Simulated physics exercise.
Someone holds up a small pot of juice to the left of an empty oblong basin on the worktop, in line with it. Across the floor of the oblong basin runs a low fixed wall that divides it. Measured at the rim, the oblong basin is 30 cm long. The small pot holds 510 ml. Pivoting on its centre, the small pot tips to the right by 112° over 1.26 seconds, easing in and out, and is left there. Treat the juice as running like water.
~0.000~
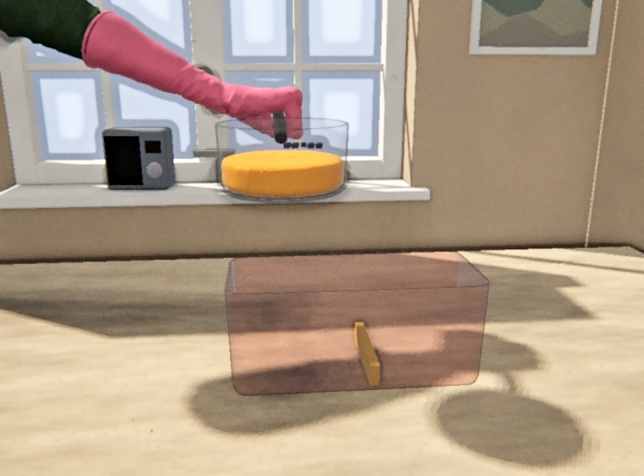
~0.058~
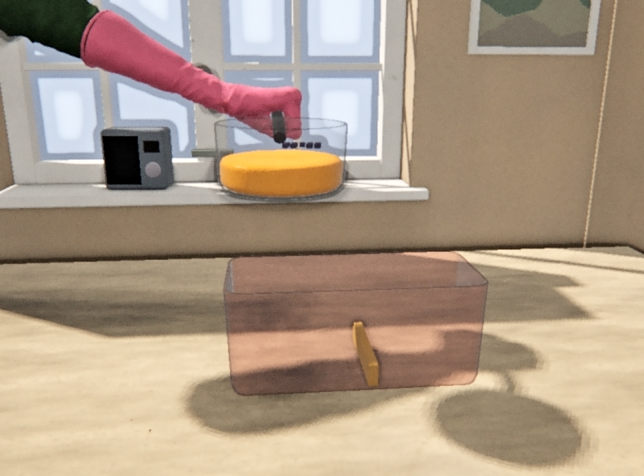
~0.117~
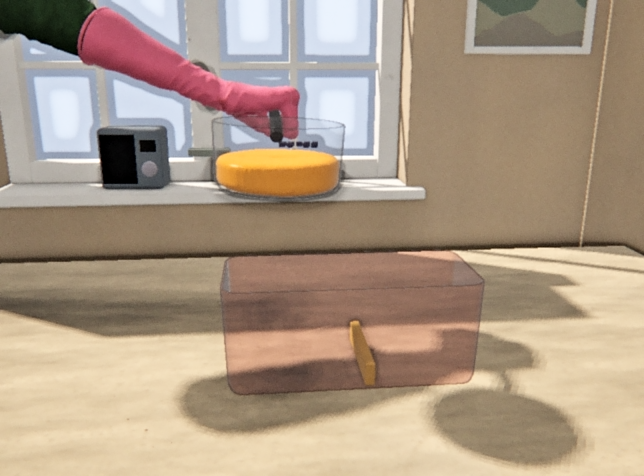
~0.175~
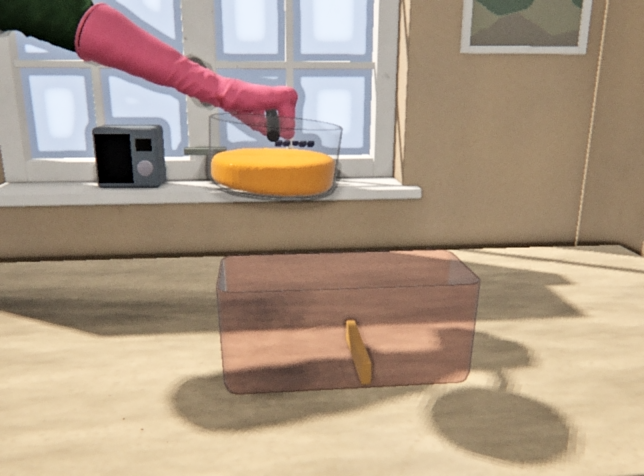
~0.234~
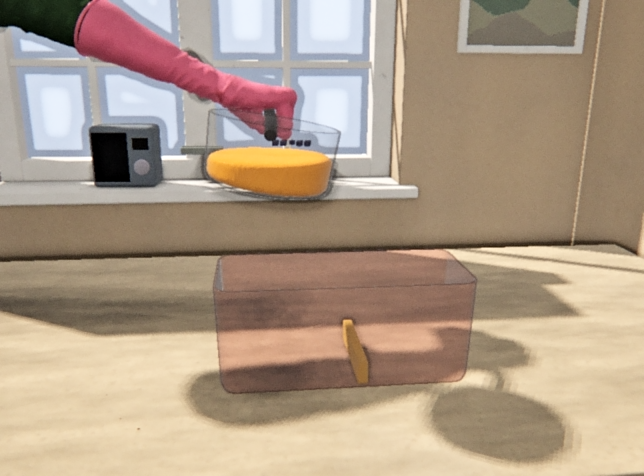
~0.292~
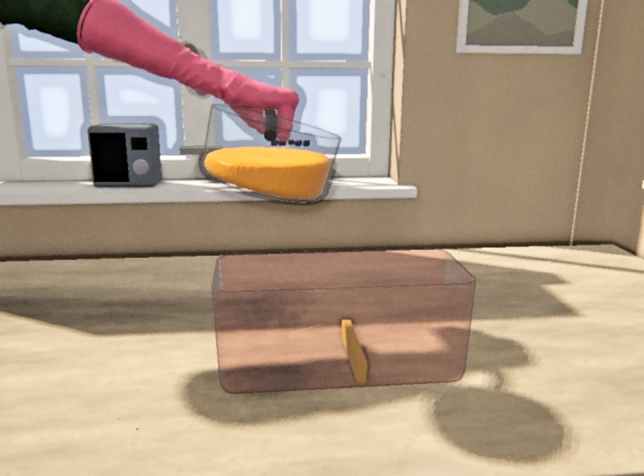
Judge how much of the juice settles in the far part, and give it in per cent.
Some 63 per cent settles in the far part.
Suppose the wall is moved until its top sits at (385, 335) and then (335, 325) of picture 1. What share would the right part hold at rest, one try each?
Respectively close to 35 and 95 %.
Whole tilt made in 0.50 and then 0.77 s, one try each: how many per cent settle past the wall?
45 and 50 %.
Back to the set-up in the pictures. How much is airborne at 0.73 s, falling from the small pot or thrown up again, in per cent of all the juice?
Around 30 in a hundred.
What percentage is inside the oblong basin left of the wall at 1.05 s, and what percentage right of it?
About 18 left, about 60 right.
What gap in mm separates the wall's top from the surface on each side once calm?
The left comes to roughly 20 mm and the right to roughly 8 mm.
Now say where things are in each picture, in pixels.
It leans 0°; its right rim is at (347, 125); the juice meets the walls at (222, 160) and (343, 158); the oblong basin's rim runs from (228, 276) to (474, 268); the wall's top is at (367, 344), in the first picture.
It leans 1°; its right rim is at (346, 125); the juice meets the walls at (220, 159) and (342, 158), in the second picture.
It leans 2°; its right rim is at (343, 126); the juice meets the walls at (217, 158) and (338, 158), in the third picture.
It leans 5°; its right rim is at (341, 129); the juice meets the walls at (212, 156) and (334, 158), in the fourth picture.
It leans 9°; its right rim is at (339, 133); the juice meets the walls at (208, 155) and (331, 158), in the fifth picture.
It leans 14°; its right rim is at (339, 139); the juice meets the walls at (206, 155) and (330, 157), in the sixth picture.
Then, 0.73 s in, the tilt is 70° and 65 per cent is still to pour, 1 is left of the wall and 5 right of it.
Then, 1.05 s in, the tilt is 105° and 11 per cent is still to pour, 18 is left of the wall and 59 right of it.
Then, 1.39 s in, the tilt is 112° and 0 per cent is still to pour, 35 is left of the wall and 64 right of it.
Then, 1.76 s in, the tilt is 112° and 0 per cent is still to pour, 36 is left of the wall and 63 right of it.
Finally, 36 per cent lies left of the wall, 63 right of it and 0 outside.
